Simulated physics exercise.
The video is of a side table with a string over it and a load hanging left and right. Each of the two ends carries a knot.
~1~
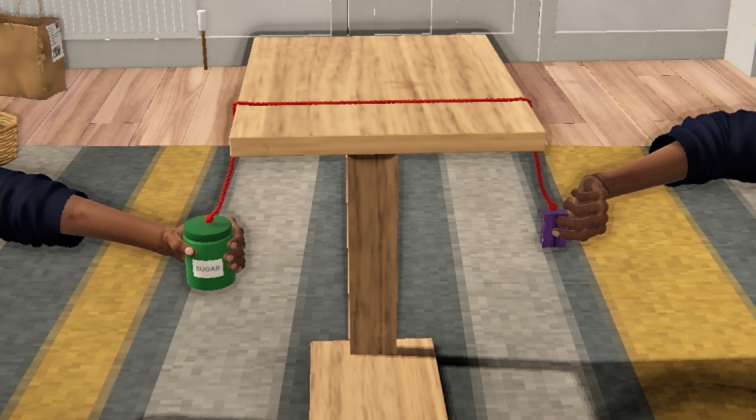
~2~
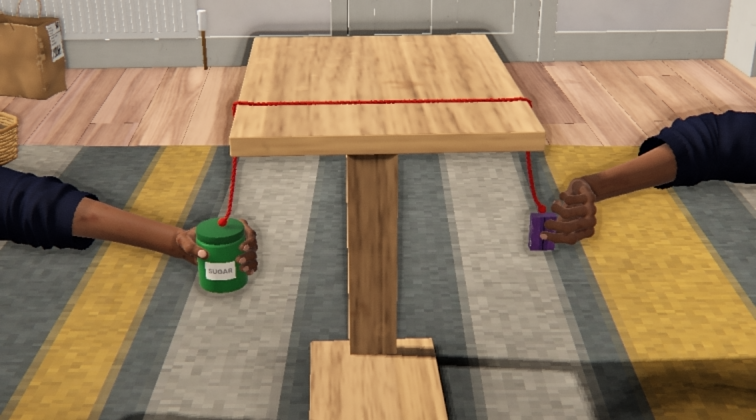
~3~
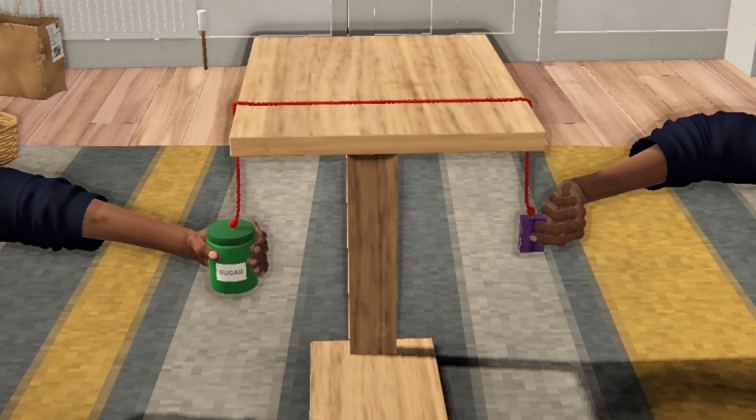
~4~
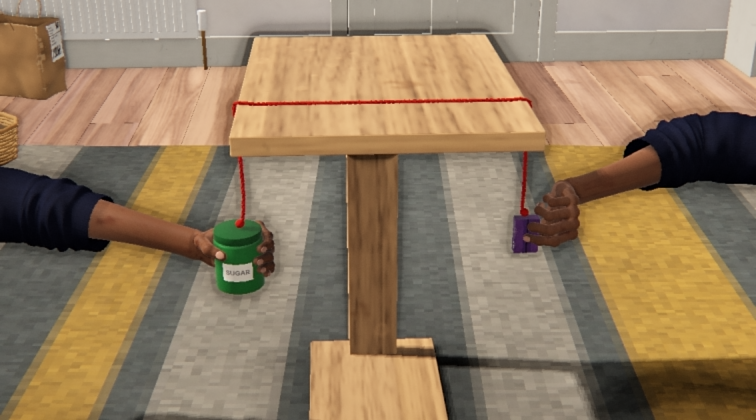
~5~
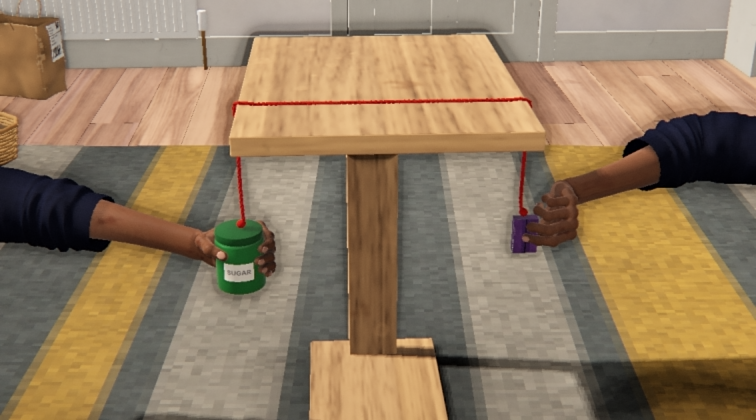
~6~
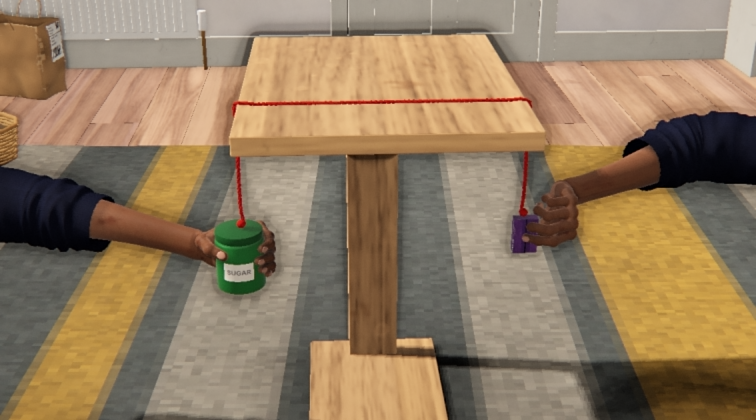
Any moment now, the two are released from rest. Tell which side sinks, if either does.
You'll see it move leftward.
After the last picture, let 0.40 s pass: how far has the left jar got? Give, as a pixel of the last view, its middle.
Its middle lands close to pixel (253, 394).
Then, 0.40 s on from there, left jar lower near (253, 394); right matchbox pulled up onto the top.
Then, 0.72 s on from there, left jar down on the floor; right matchbox down on the floor.
In the end, left jar down on the floor; right matchbox down on the floor. The string drops leftwards.
